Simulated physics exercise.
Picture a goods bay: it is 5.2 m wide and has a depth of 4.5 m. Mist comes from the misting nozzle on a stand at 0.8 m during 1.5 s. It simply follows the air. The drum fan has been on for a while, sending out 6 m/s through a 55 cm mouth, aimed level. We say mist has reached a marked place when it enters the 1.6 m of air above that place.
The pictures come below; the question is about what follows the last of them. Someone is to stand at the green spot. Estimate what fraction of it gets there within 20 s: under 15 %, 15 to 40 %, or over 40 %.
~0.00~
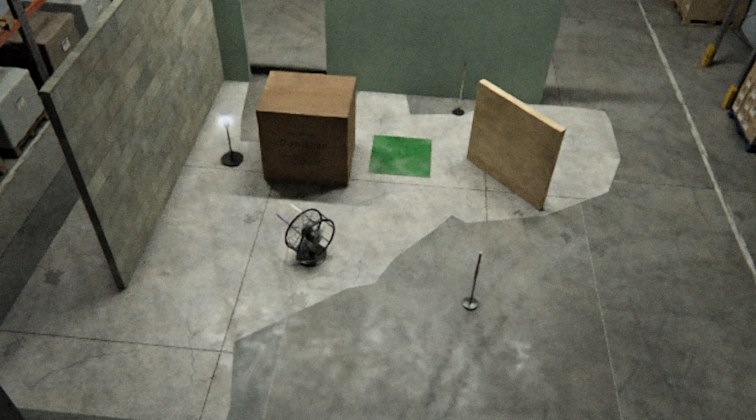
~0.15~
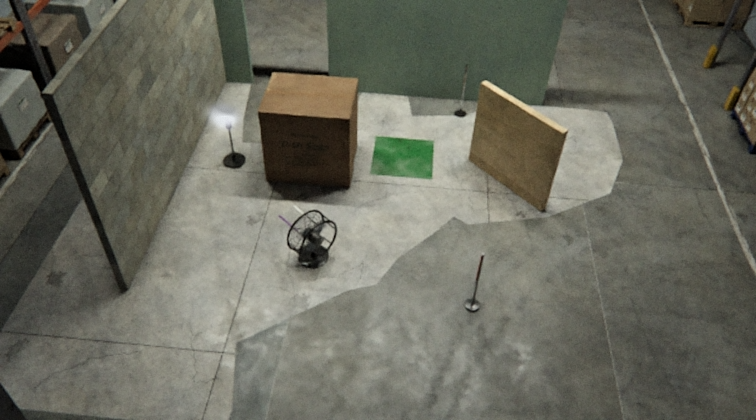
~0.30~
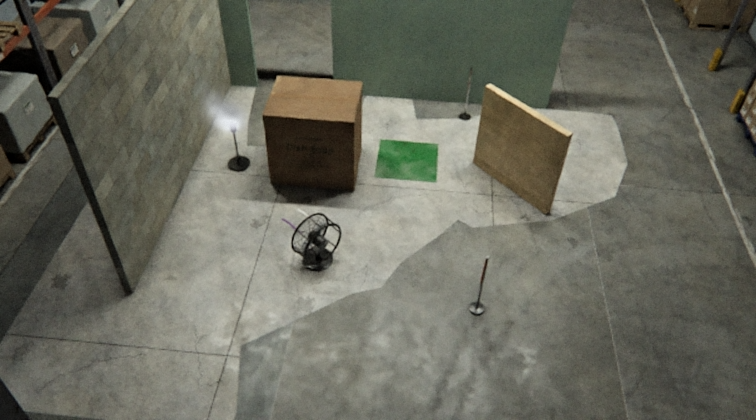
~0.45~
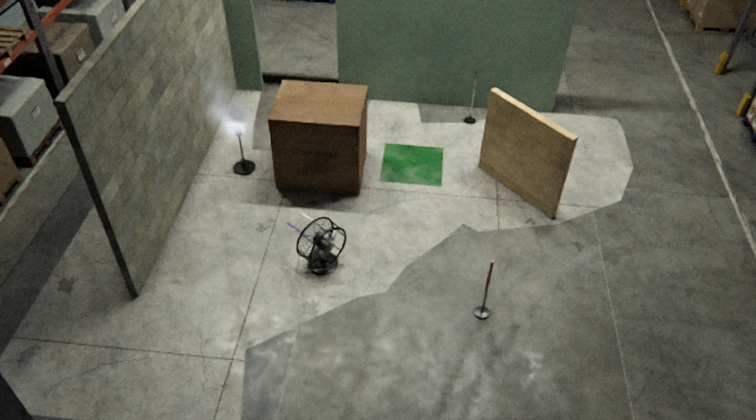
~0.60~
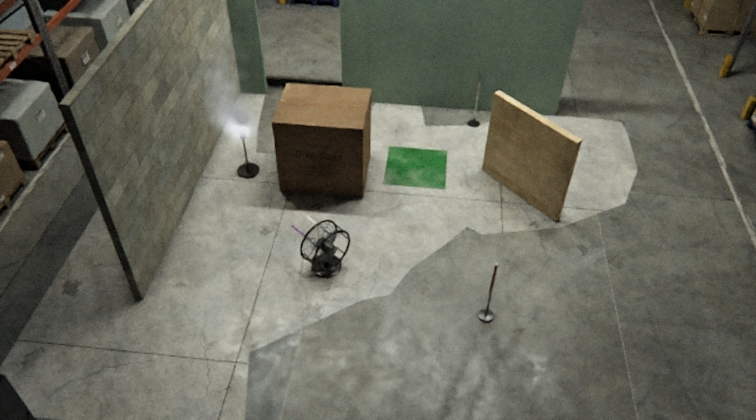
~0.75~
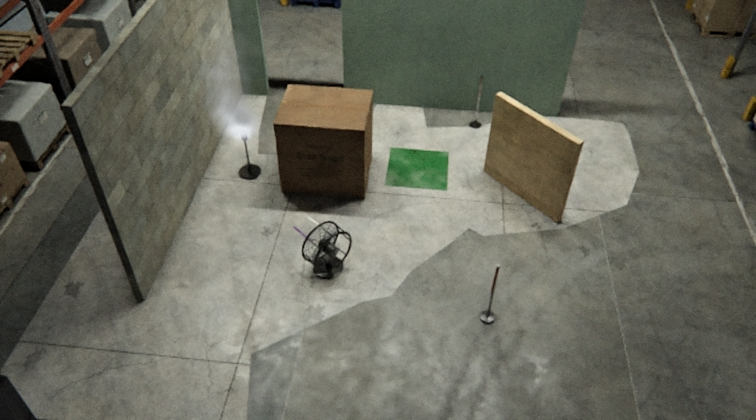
Under 15 %.
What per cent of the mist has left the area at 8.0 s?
Estimate: Around 90 %.
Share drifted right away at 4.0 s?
60 per cent, roughly.
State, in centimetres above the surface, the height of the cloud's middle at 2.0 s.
Somewhere near 140 cm high.
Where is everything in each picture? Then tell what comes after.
The mist is thickest near (225, 118), the misting nozzle on a stand stands at (227, 127) and the drum fan is at (310, 234), in the first frame.
The mist is thickest near (224, 116) and the green spot is centred on (403, 157), in the second frame.
The mist is thickest near (226, 116) and reaches out to (212, 99) and a ribbon ends at (482, 283), in the third frame.
The mist is thickest near (230, 116) and reaches out to (219, 80), the top of a screen is at (532, 112) and the top of a large carton is at (319, 102), in the fourth frame.
The mist is thickest near (234, 117) and reaches out to (228, 59), in the fifth frame.
The mist is thickest near (235, 113) and reaches out to (236, 39) and a ribbon ends at (492, 291), in the sixth frame.
By 2.0 s, 0 % has passed over the green spot; 10 % has left the area, and the middle of the rest is near (252, 32).
By 4.0 s, 0 % has passed over the green spot; 60 % has left the area.
By 8.0 s, 0 % has passed over the green spot; 94 % has left the area.
By 20.0 s, 0 % has passed over the green spot; 99 % has left the area.
